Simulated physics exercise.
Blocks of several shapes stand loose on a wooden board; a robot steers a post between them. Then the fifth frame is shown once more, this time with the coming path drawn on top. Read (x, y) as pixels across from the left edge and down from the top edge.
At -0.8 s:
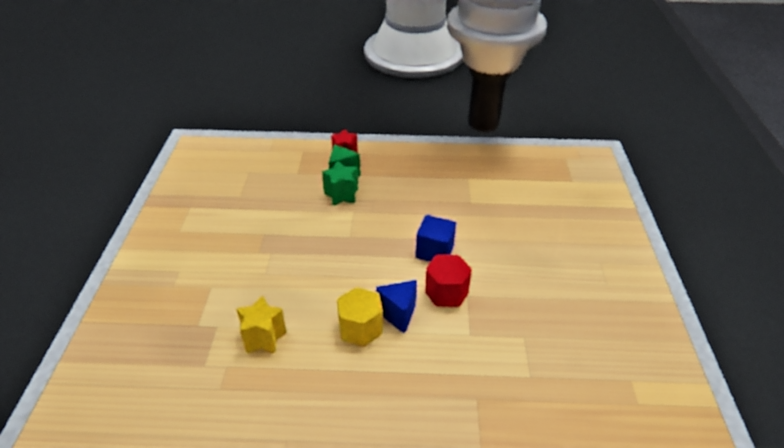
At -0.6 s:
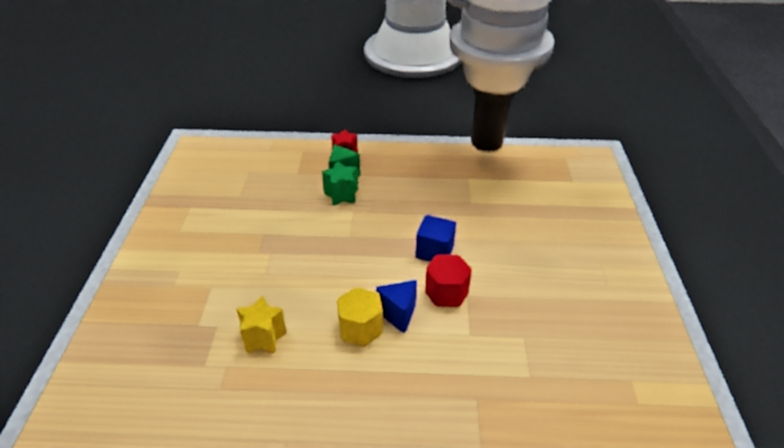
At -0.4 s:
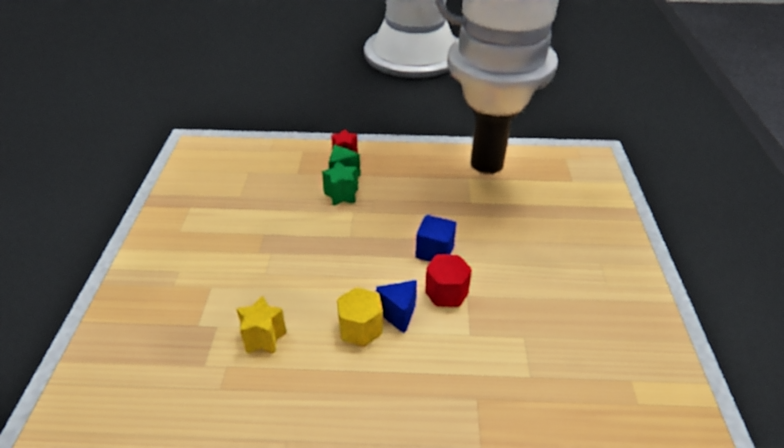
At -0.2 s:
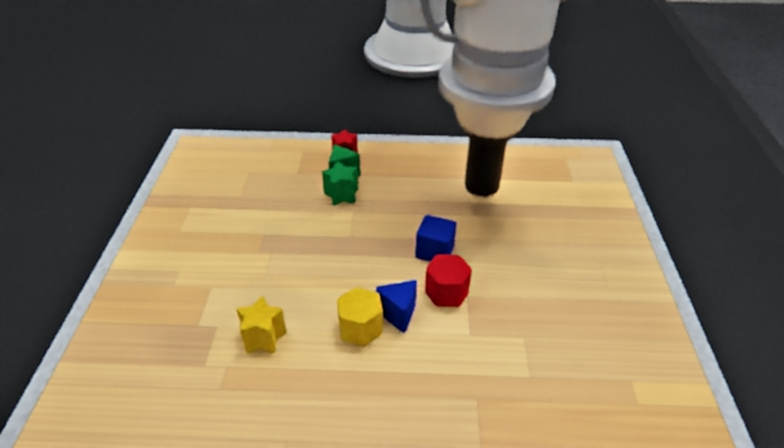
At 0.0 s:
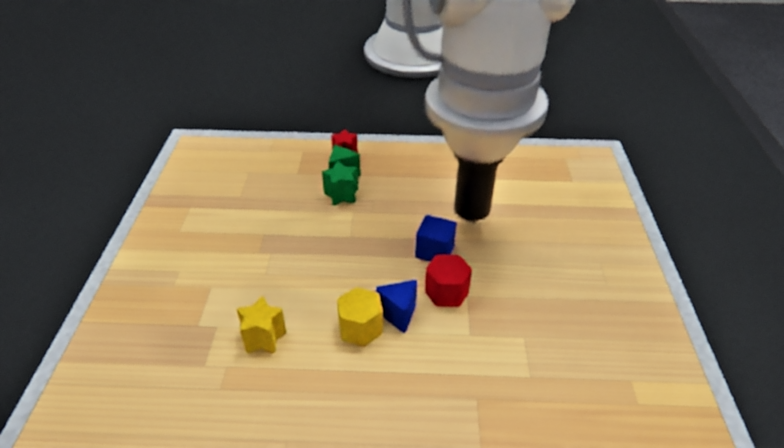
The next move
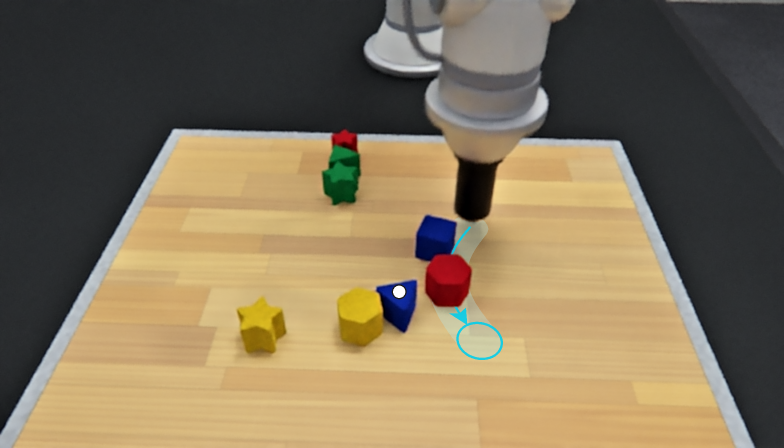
To begin with, a robot arm holds a dark post over the far edge of a wooden board scattered with red, green, blue and yellow blocks. The arm then moves the post steadily nearer, drifting slightly left until it is close beside the blue block, while every block stays still.
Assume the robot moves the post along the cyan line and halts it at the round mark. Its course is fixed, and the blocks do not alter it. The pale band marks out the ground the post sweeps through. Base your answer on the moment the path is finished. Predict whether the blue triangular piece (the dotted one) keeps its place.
By the last moment, the blue triangular piece will still be in its place.
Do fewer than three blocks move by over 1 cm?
Yes.
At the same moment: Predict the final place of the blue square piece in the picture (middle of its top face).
The spot you're after is about (412, 246) in the image.
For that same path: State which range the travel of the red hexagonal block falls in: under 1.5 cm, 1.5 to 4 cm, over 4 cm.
Past 4 cm.
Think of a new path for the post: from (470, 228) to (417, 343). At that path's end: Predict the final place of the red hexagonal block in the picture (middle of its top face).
It should be at about (412, 358).
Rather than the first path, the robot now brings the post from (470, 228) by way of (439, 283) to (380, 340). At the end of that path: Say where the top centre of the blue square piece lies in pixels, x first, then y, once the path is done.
Just about (407, 245).
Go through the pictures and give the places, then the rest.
The first picture shows lower end of the post at (483, 125), tops of blocks, blue triangular piece at (399, 292), blue square piece at (437, 228), red hexagonal block at (449, 269).
The second picture shows post at (487, 144), blocks as before.
The third picture shows post at (487, 166), blocks as before.
The fourth picture shows post at (481, 188), blocks as before.
The fifth picture shows post at (472, 211), blue triangular piece at (399, 292), blue square piece at (437, 228), red hexagonal block at (449, 269).
The drawn path runs from (470, 228) over (450, 259) and (452, 298) to (480, 340); the dot is on the blue triangular piece.
The first path, step by step. One third of the way, post at (451, 243); blue square piece at (415, 241), turned 50° clockwise.
Two thirds of the way, post at (454, 283); blue square piece at (412, 246), turned 80° clockwise; red hexagonal block at (446, 308), turned 20° clockwise.
At the end, post at (482, 324); blue triangular piece not moved; blue square piece at (412, 246), turned 80° clockwise; red hexagonal block at (450, 343), turned 80° clockwise.
